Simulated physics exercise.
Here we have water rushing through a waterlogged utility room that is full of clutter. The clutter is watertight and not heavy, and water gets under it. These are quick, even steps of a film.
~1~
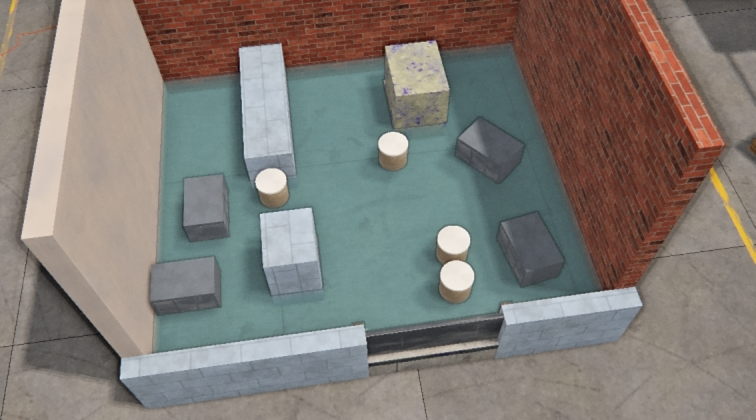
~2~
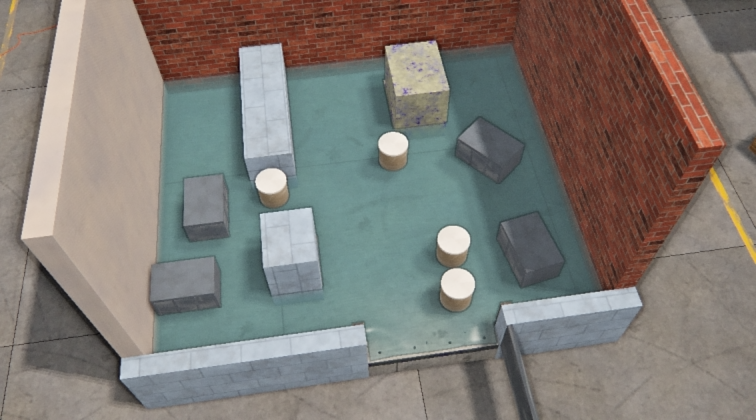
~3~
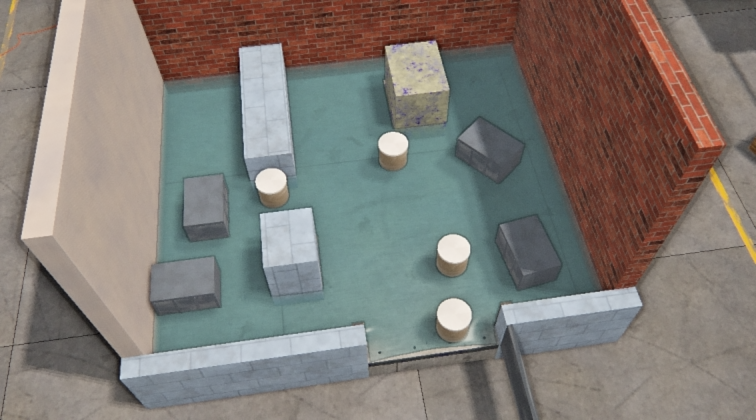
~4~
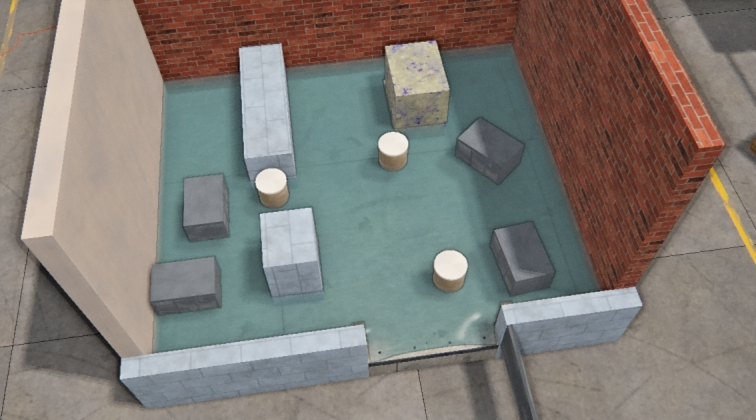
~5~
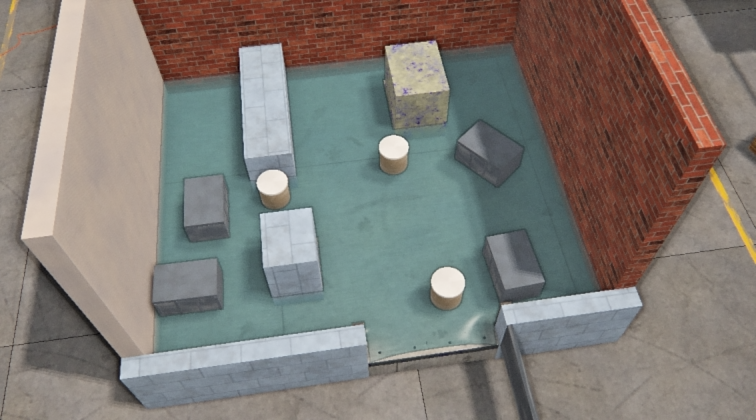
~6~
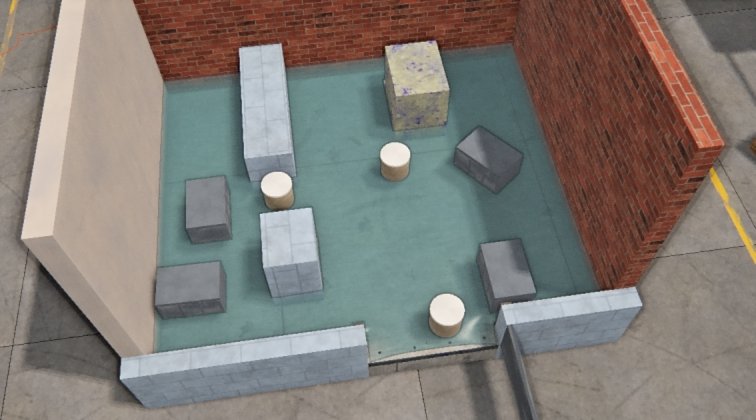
The clip shows a walled, flooded room of blocks and pale round pails; a dark panel at the front gap swings open, one pail floats out through it, and another pail and a dark crate drift toward the opening.
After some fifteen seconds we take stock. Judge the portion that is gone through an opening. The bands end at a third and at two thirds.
That comes to at least two thirds.
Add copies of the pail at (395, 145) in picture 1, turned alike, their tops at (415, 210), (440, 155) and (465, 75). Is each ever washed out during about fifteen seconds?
In turn: Through, yes, stays.
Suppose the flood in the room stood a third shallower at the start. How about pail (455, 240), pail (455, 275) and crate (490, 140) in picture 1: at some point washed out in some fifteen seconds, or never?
In that order: Washed out, yes, out.
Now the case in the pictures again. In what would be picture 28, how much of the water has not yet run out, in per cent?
Roughly 56 per cent.
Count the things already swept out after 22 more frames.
That makes 5.
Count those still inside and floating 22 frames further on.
That makes 3.
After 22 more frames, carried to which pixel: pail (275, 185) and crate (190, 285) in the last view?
At about (412, 292) and (346, 310).
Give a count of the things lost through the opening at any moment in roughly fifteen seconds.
That makes 7.
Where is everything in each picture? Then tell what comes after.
The first frame shows a pail at (454, 239), afloat; a crate at (532, 241), afloat; 0 of 8 have shifted.
The second frame shows a pail at (454, 240), afloat; a crate at (532, 242), afloat; 1 of 8 have shifted.
The third frame shows a pail at (454, 248), afloat, close to its start; a crate at (530, 244) floats, close to its start; 2 of 8 have shifted.
The fourth frame shows a pail at (451, 265) floats, close to its start; a crate at (524, 251) floats, close to its start; 3 of 8 have shifted.
The fifth frame shows a pail at (448, 282) floats, a stride from its start; a crate at (515, 259), afloat, close to its start; 3 of 8 have shifted.
The sixth frame shows a pail at (447, 309), afloat, a stride from its start; a crate at (508, 268) floats, a stride from its start; 7 of 8 have shifted.
A moment on, 2 of 8 are out; 6 afloat.
Next, 3 of 8 are out; 5 afloat.
Later, 5 of 8 are out; 3 afloat.
In the end, 7 of 8 are out; 1 afloat.
